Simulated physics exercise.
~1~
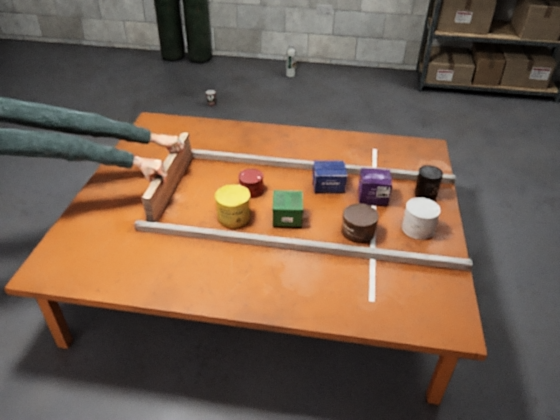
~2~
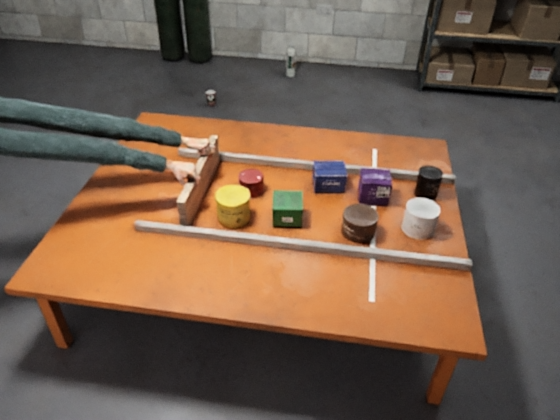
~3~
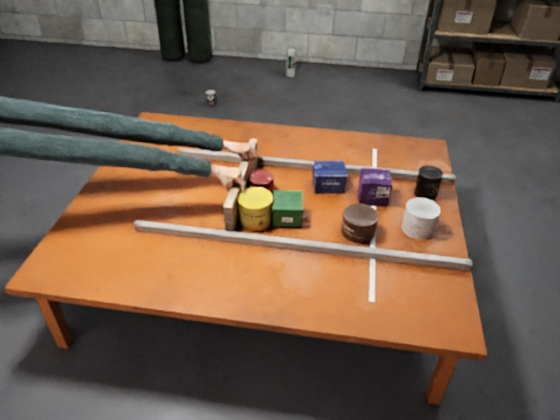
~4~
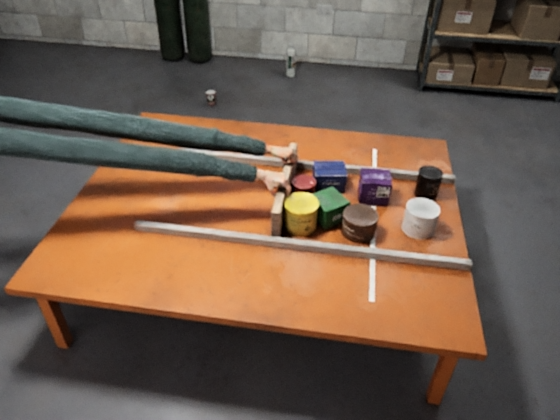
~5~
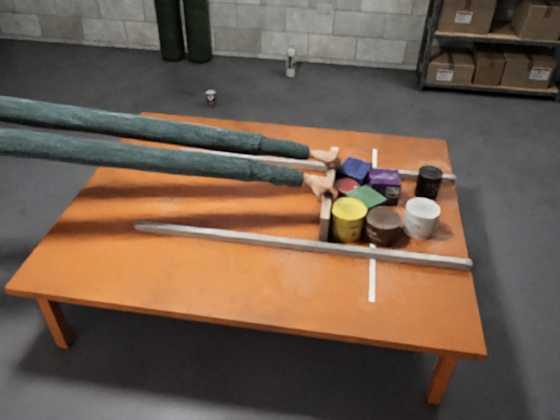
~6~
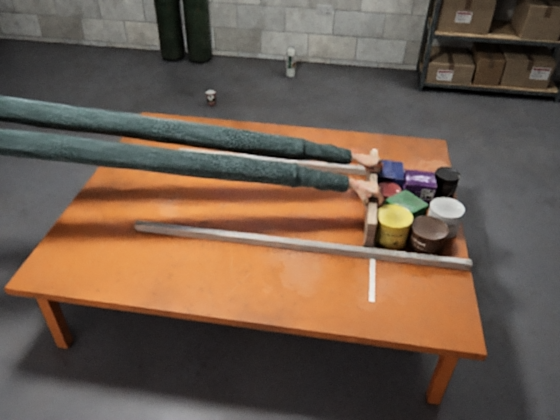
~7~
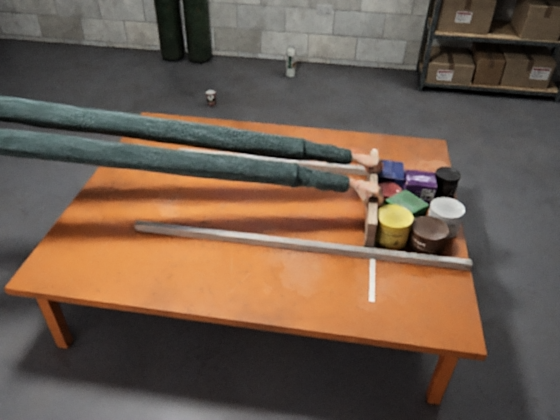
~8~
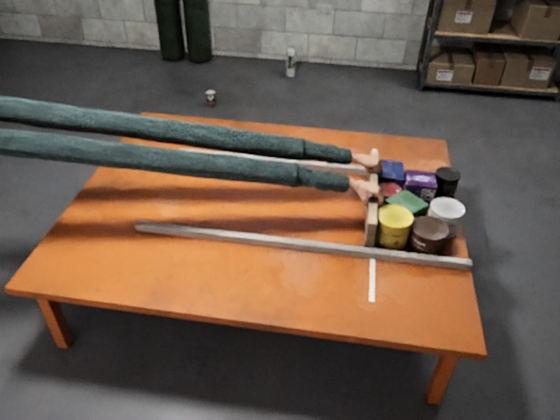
Two arms in green sleeves pushed a wooden plank rightward between two rails on an orange table, gathering tubs, canisters and boxes into a tight cluster, then stopped at the white tape with everything still on the table near its right end.
